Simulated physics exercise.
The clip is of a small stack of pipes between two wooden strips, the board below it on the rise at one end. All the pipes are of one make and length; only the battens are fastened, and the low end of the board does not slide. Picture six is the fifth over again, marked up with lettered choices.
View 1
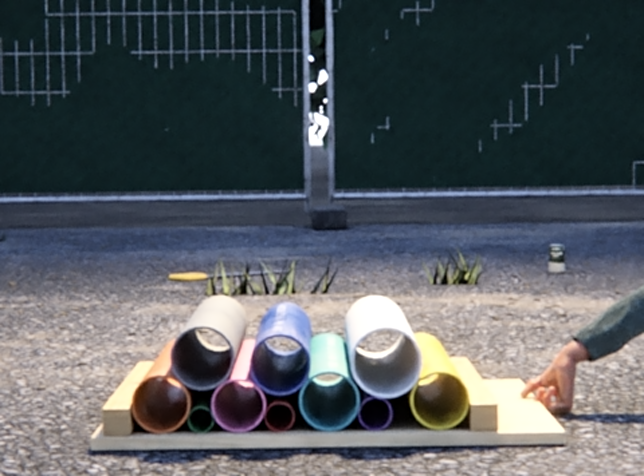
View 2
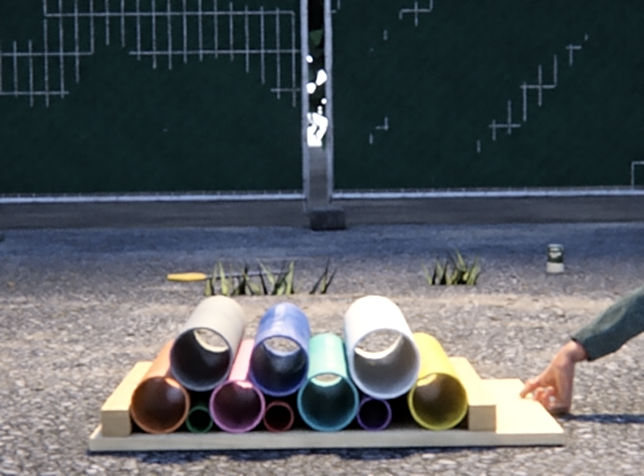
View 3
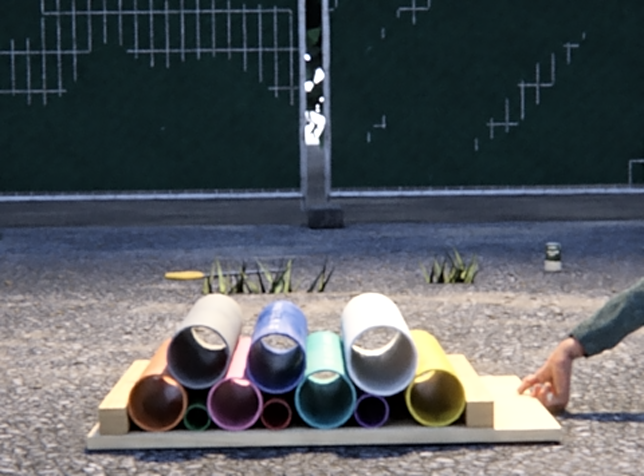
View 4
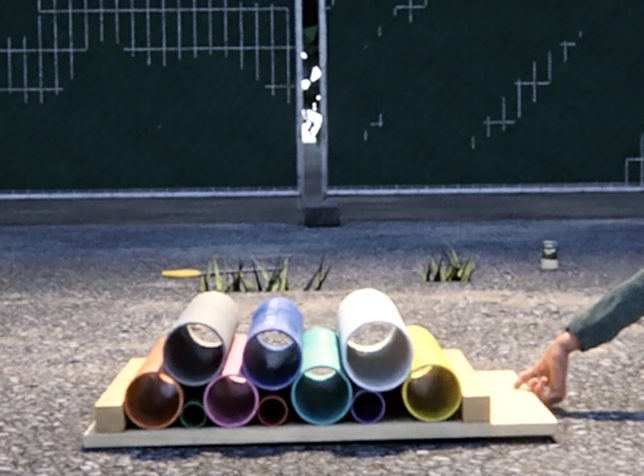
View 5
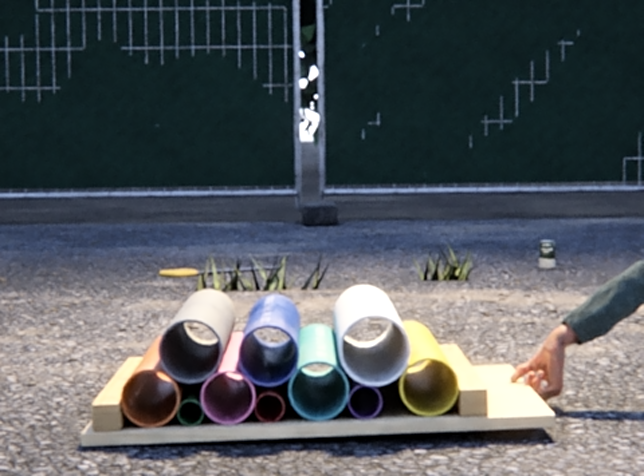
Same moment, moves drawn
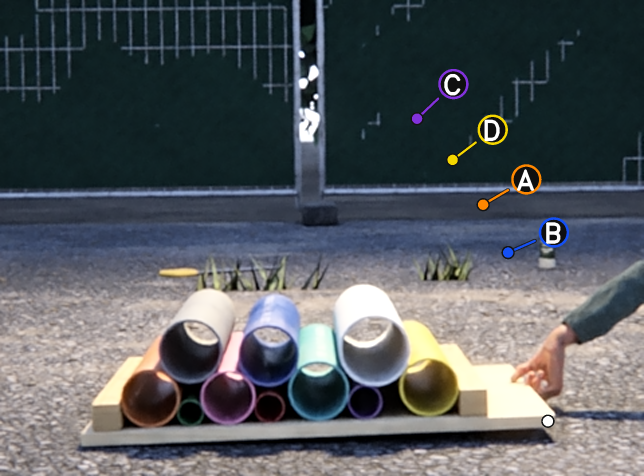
Board of stacked colourful pipes tilting slightly as a hand lifts its right end, the pipes keeping their places between wooden strips.
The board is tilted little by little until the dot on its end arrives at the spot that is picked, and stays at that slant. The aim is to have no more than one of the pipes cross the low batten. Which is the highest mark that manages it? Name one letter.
Up to D.
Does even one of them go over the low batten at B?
No.
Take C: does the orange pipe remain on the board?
Yes.
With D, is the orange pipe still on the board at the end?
Yes.
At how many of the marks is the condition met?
Three of them.
On the marked copy, A at (483, 205); B at (508, 253); C at (417, 119); D at (453, 160); the white dot at (548, 421).
With D. Early on, board at 20°.
Further on, board at 36°.
At the end, board at 36°, none over the low batten.
As for the rest, A none over the low batten; B none over the low batten; C four over the low batten (pink, blue, white, grey).
